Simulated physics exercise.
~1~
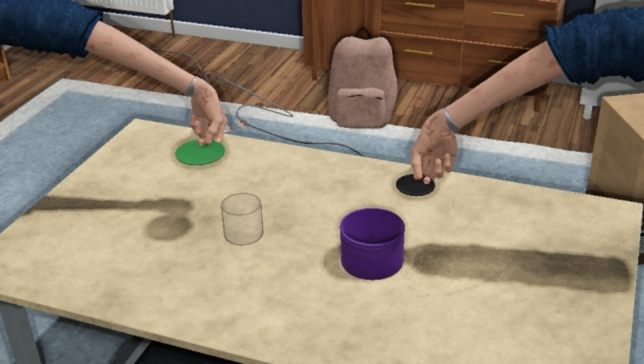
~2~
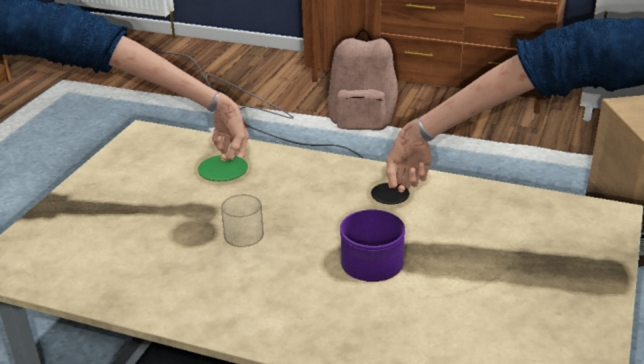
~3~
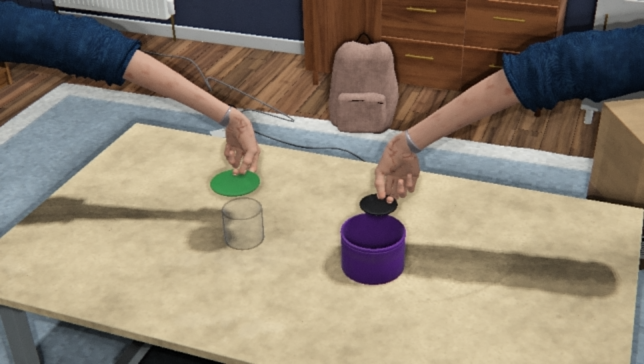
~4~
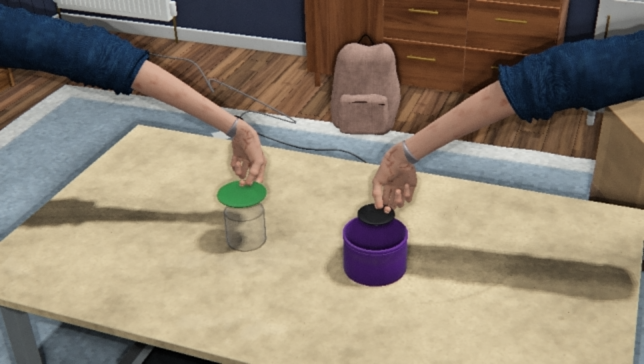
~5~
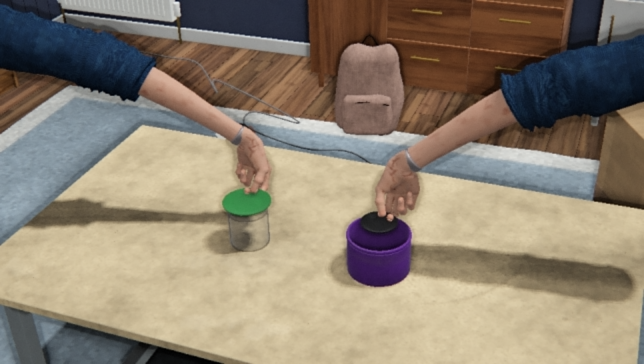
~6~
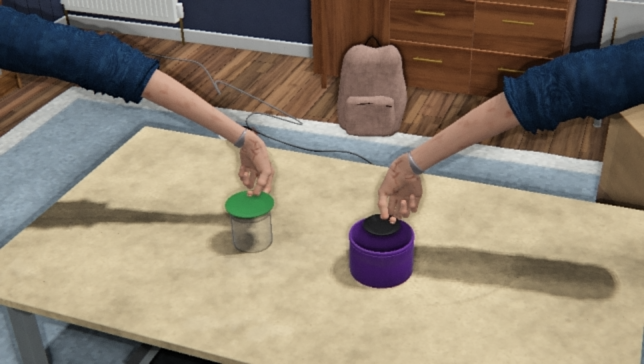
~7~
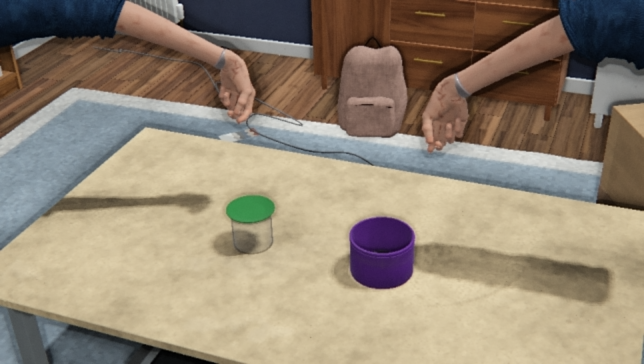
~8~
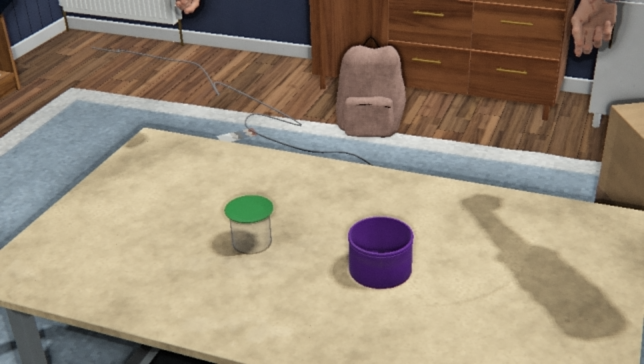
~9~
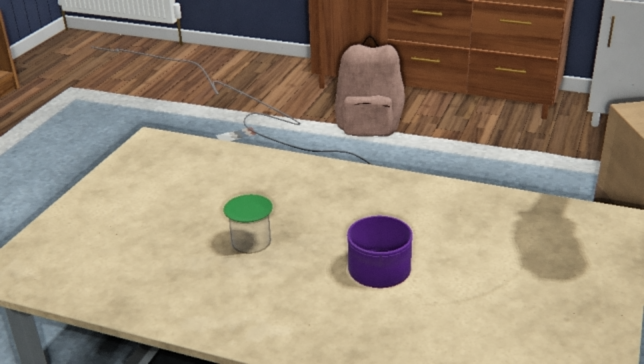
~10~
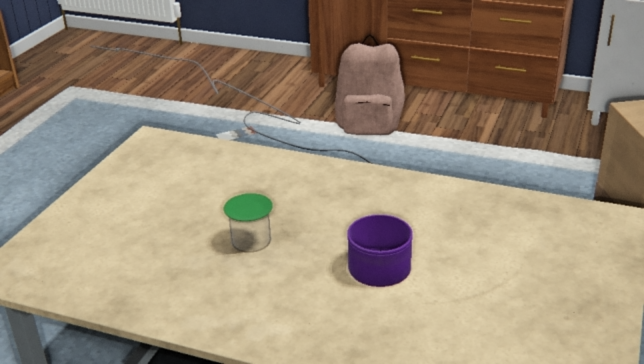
Two hands lowering discs onto containers and withdrawing, the green one resting on a clear glass, the black dropping inside a purple jar.
